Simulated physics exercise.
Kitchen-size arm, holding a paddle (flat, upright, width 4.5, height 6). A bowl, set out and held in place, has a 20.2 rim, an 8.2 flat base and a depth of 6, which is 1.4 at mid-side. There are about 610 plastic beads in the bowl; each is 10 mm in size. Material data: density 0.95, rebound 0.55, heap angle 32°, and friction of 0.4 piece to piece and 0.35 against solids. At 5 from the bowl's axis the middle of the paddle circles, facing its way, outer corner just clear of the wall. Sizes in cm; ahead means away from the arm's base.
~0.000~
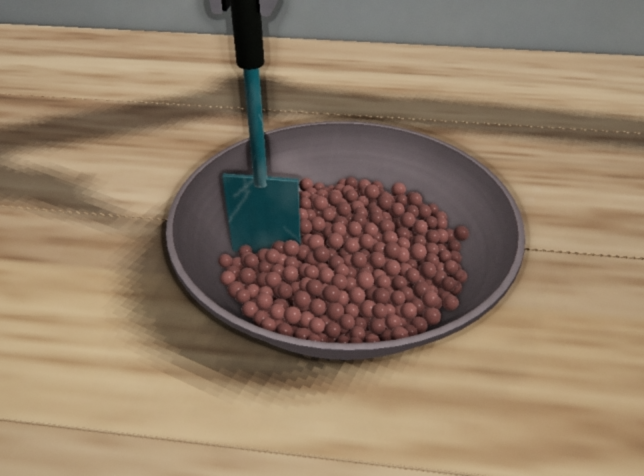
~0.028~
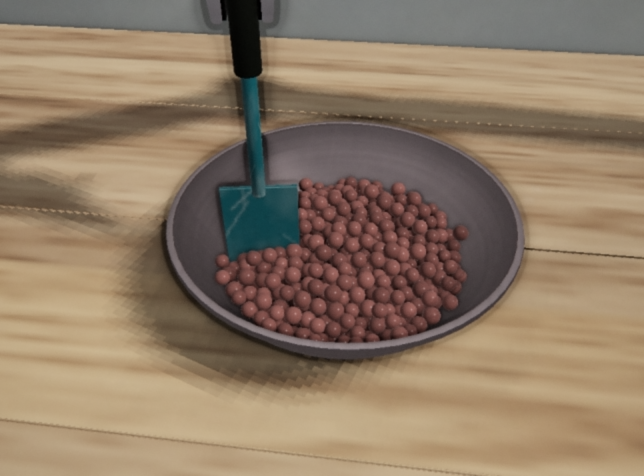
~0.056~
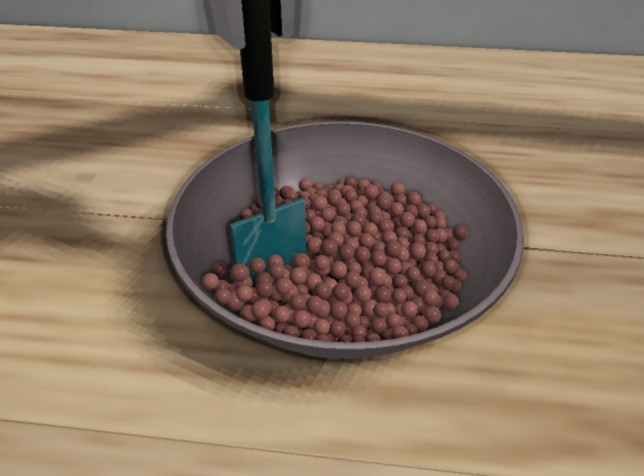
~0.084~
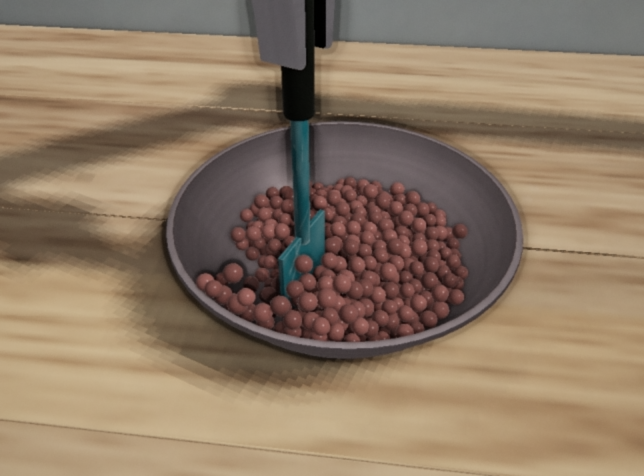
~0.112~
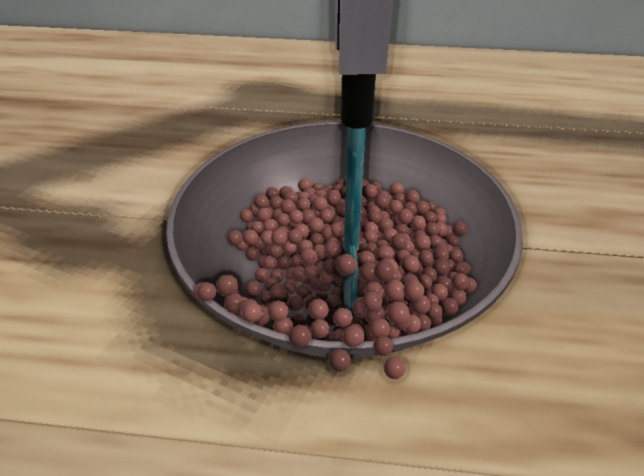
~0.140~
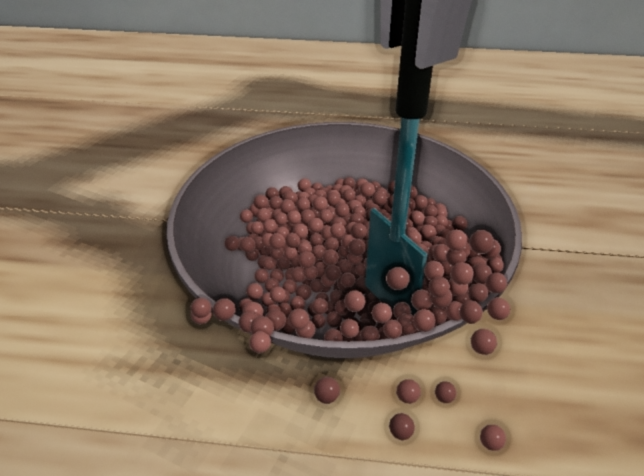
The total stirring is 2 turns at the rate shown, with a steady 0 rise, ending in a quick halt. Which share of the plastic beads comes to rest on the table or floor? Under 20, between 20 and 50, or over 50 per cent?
Over 50 per cent.
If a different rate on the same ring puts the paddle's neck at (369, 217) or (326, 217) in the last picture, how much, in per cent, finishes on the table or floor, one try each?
Some 50 and 35 per cent respectively.
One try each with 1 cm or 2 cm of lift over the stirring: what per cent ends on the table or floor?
That gives about 45 per cent and 35 per cent, in order.
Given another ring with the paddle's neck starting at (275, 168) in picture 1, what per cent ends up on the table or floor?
About 50 percent ends up on the table or floor.
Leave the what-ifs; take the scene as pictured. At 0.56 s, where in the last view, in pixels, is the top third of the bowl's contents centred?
About (424, 202).
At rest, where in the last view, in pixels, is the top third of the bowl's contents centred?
About (329, 283).
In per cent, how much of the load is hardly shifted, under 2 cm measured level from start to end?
Around 5 per cent.
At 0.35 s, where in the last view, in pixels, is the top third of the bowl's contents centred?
Around pixel (232, 217).
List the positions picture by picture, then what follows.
The first frame shows paddle neck at (258, 156), 0° round; upper third of the load around (349, 242), from x 225 to 460, top at y 185; 609 in the bowl.
The second frame shows paddle neck at (256, 165), 11° round; upper third of the load around (347, 243), from x 220 to 460, top at y 185.
The third frame shows paddle neck at (267, 190), 39° round; upper third of the load around (341, 254), from x 210 to 460, top at y 185.
The fourth frame shows paddle neck at (302, 211), 69° round; upper third of the load around (348, 265), from x 205 to 460, top at y 185.
The fifth frame shows paddle neck at (352, 218), 99° round; upper third of the load around (382, 272), from x 205 to 470, top at y 185; 601 in the bowl, 8 in flight or on the tool.
The sixth frame shows paddle neck at (400, 208), 130° round; upper third of the load around (423, 259), from x 200 to 500, top at y 185; 589 in the bowl, 20 in flight or on the tool.
By 0.35 s, 357° round, highest piece 11 above the table; 402 in the bowl, 86 on the table or floor, 121 in flight or on the tool.
By 0.56 s, 225° round, highest piece 11 above the table; 299 in the bowl, 265 on the table or floor, 45 in flight or on the tool.
By 0.87 s, 0° round, highest piece 6 above the table; 352 on the table or floor, 253 in the bowl, 4 in flight or on the tool.
By 1.57 s, 0° round, highest piece 4 above the table; 356 on the table or floor, 253 in the bowl.
Final count, 356 on the table or floor, 253 in the bowl. That is 58 % on the table or floor.
